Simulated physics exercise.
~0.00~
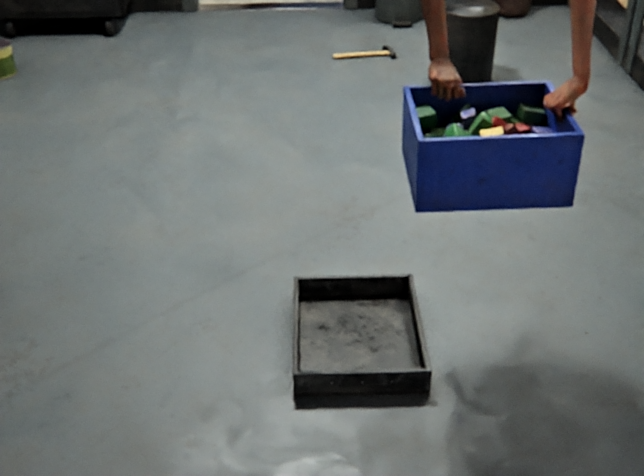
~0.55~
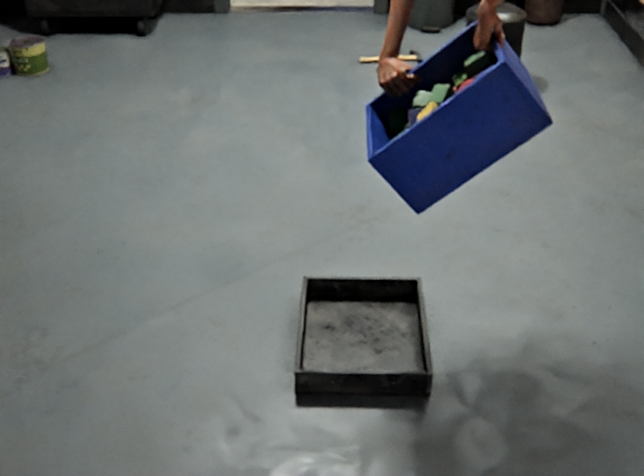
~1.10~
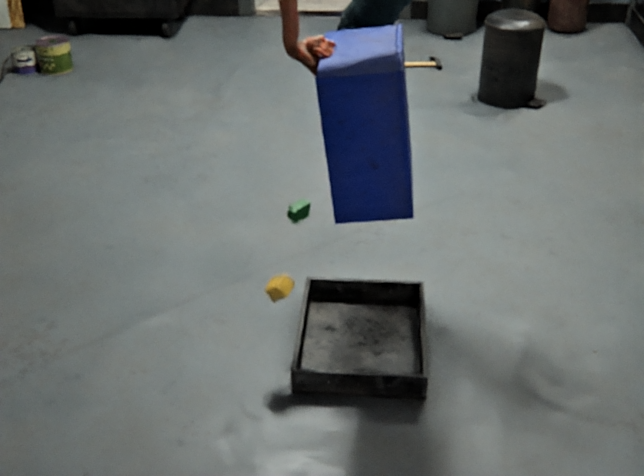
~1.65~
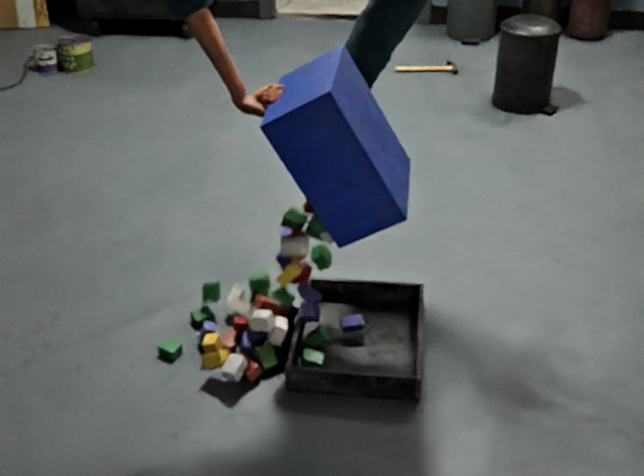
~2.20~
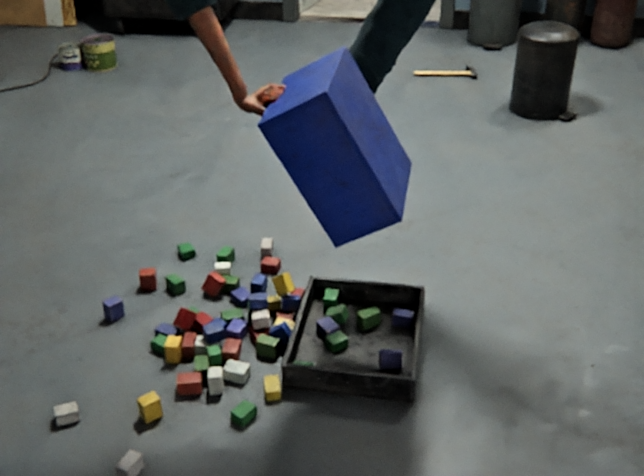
On a smooth grey floor, a person's hands tip a blue tote of colourful toy bricks over a low black box; the bricks tumble out to the left, and most end up scattered on the floor beside the box, with only a few inside it.
